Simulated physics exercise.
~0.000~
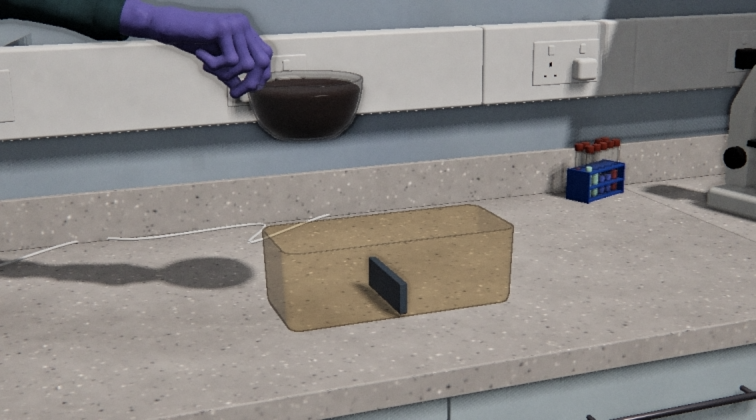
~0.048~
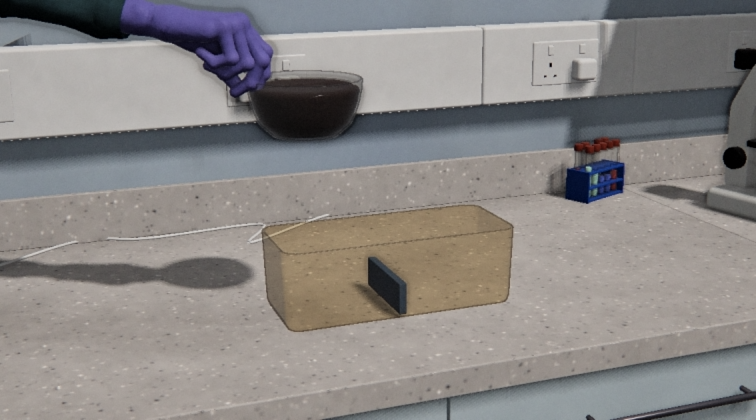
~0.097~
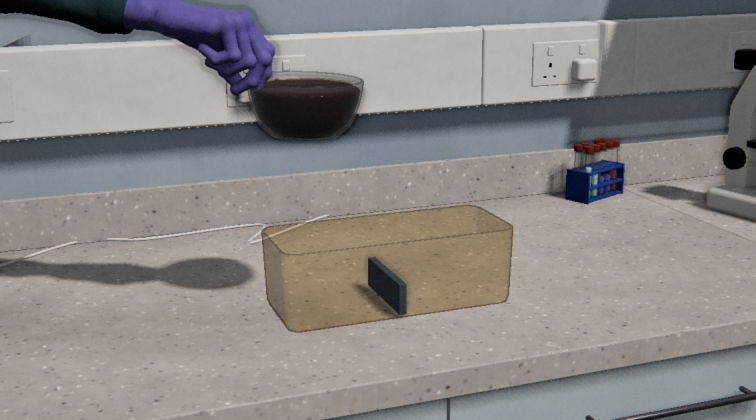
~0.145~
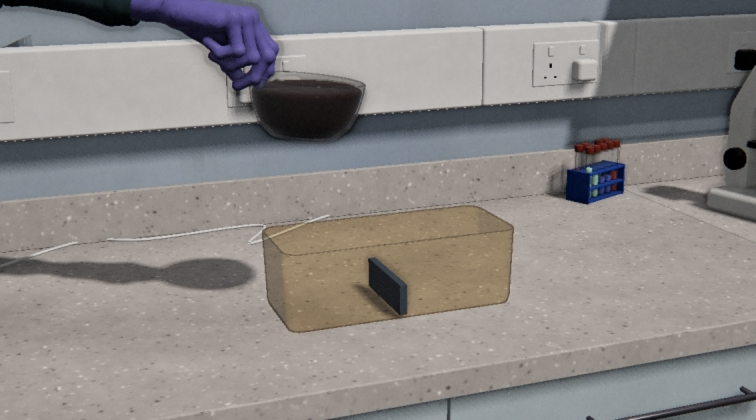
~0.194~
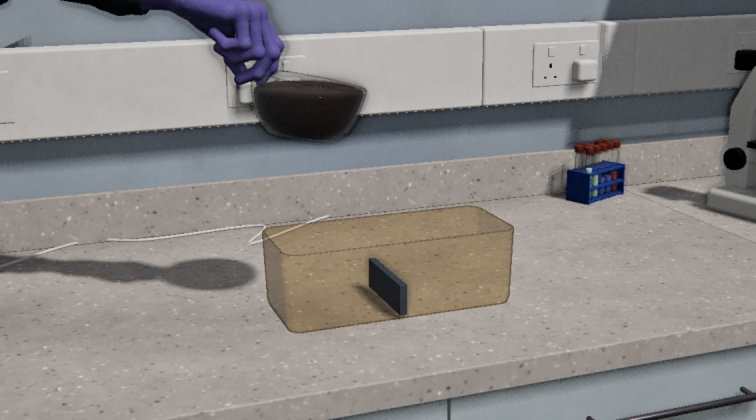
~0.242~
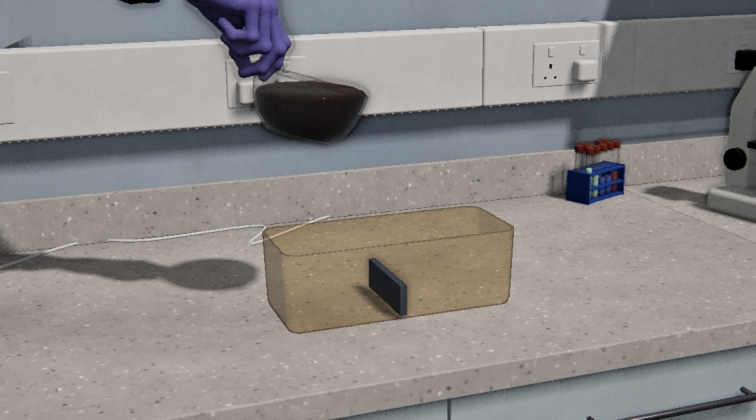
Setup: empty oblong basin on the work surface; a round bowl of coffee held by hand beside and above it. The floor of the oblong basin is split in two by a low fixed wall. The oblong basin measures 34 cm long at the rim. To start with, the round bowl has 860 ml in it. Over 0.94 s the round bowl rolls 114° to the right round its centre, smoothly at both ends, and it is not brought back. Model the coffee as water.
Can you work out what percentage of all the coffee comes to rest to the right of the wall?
I would put it at 73 per cent.
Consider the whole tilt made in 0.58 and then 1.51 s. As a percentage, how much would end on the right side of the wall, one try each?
Near 55 in a hundred on the first go and near 75 in a hundred on the second.
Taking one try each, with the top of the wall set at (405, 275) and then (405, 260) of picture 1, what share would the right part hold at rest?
Try 1: 55 %; try 2: 50 %.
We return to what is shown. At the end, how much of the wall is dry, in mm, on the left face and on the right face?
Left side: Around 36 mm. Right side: Around 16 mm.
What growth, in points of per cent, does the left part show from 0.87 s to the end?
Around 6 in a hundred.
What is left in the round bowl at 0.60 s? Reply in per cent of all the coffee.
30 %.
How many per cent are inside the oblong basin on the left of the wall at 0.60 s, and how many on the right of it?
Around 1 percent on the left and 20 on the right.
By 0.60 s the tilt is 81° and 31 per cent is still to pour, 1 is left of the wall and 21 right of it.
By 0.87 s the tilt is 112° and 0 per cent is still to pour, 19 is left of the wall and 73 right of it.
By 1.14 s the tilt is 114° and 0 per cent is still to pour, 25 is left of the wall and 73 right of it.
By 1.44 s the tilt is 114° and 0 per cent is still to pour, 25 is left of the wall and 73 right of it.
At rest 25 per cent lies left of the wall, 73 right of it and 1 outside.
